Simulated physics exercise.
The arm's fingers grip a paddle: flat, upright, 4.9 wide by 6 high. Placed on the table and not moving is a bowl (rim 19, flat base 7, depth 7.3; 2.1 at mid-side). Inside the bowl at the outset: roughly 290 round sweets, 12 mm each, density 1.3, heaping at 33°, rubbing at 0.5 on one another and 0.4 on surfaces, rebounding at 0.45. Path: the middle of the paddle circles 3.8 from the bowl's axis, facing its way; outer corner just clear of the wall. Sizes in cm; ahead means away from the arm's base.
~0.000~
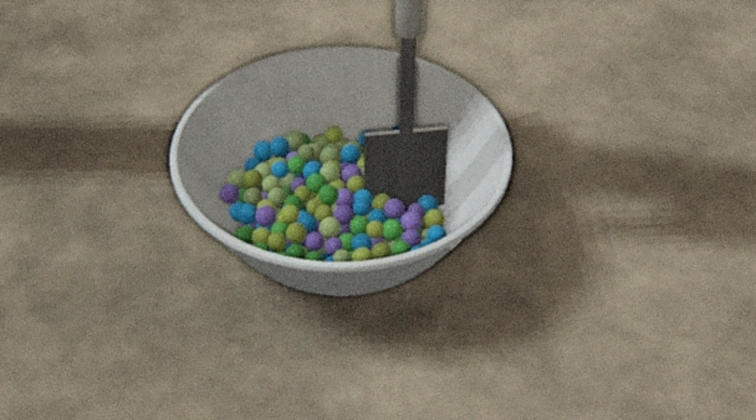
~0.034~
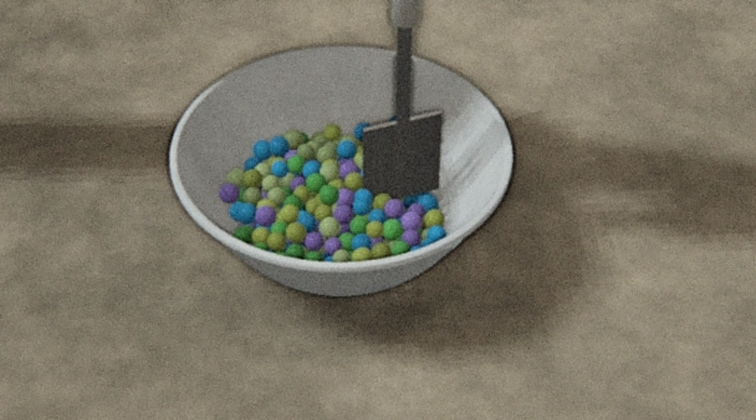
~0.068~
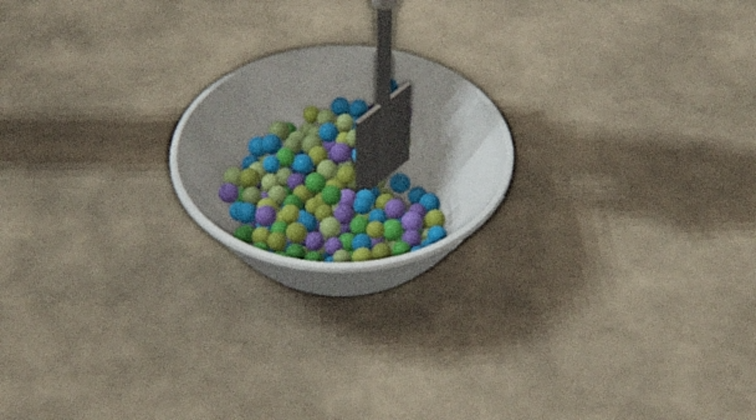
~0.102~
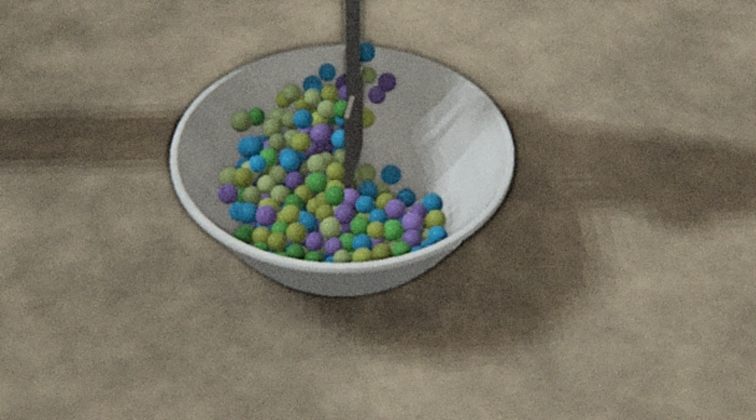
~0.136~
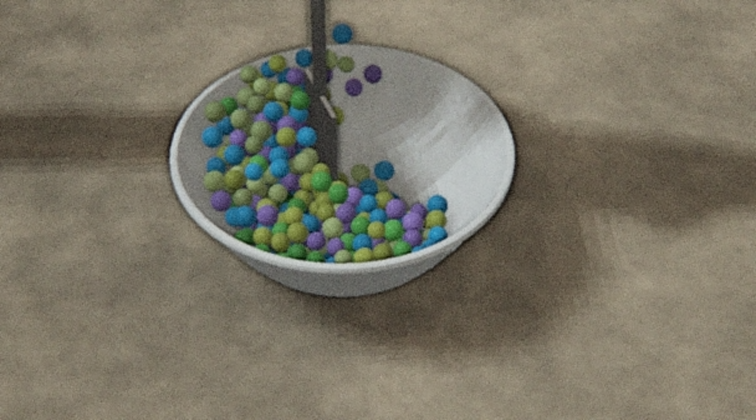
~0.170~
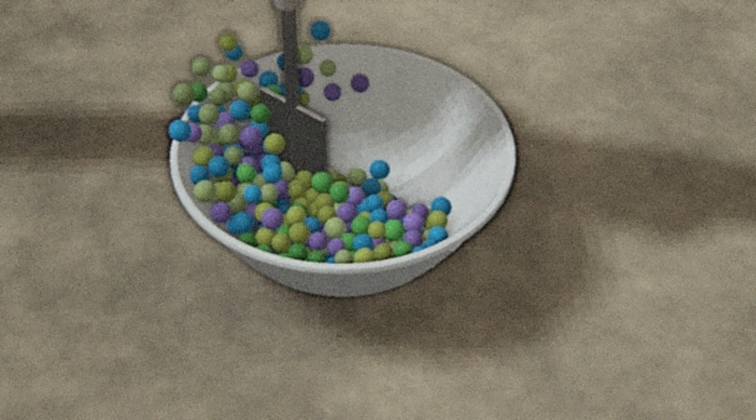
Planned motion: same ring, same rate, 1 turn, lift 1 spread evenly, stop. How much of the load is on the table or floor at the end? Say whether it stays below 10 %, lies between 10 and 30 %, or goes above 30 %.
It lies between 10 and 30 %.
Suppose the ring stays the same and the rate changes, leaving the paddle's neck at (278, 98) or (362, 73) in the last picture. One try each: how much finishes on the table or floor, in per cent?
First try: About 25 %; second try: About 0 %.
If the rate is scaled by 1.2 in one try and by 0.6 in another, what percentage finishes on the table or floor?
I'd expect about 25 per cent, then about 0 per cent.
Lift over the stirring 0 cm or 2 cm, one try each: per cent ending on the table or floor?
Close to 20 percent and close to 10 percent.
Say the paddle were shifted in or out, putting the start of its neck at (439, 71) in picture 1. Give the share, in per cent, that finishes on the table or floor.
About 0 %.
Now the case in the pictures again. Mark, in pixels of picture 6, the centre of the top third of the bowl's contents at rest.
I'd say close to (395, 161).
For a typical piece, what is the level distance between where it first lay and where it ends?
Level distance: About 8 cm.
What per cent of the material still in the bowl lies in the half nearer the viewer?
Some 45 per cent.
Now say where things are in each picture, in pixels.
The first frame shows paddle neck at (407, 110), 0° round; upper third of the load around (332, 197), from x 230 to 435, top at y 135; 292 in the bowl.
The second frame shows paddle neck at (403, 100), 13° round; upper third of the load around (332, 190), from x 230 to 435, top at y 125.
The third frame shows paddle neck at (384, 82), 43° round; upper third of the load around (329, 172), from x 230 to 435, top at y 90.
The fourth frame shows paddle neck at (353, 72), 74° round; upper third of the load around (316, 157), from x 230 to 440, top at y 50.
The fifth frame shows paddle neck at (320, 72), 104° round; upper third of the load around (281, 143), from x 210 to 440, top at y 35.
The sixth frame shows paddle neck at (292, 83), 135° round; upper third of the load around (252, 156), from x 180 to 440, top at y 30; 290 in the bowl, 2 in flight or on the tool.
By 0.26 s, 218° round, highest piece 10 above the table; 273 in the bowl, 1 on the table or floor, 18 in flight or on the tool.
By 0.35 s, 301° round, highest piece 11 above the table; 254 in the bowl, 19 on the table or floor, 19 in flight or on the tool.
By 0.60 s, 0° round, highest piece 7 above the table; 236 in the bowl, 56 on the table or floor.
By 1.30 s, 0° round, highest piece 7 above the table; 236 in the bowl, 56 on the table or floor.
Final count, 236 in the bowl, 56 on the table or floor. That is 19 % on the table or floor.
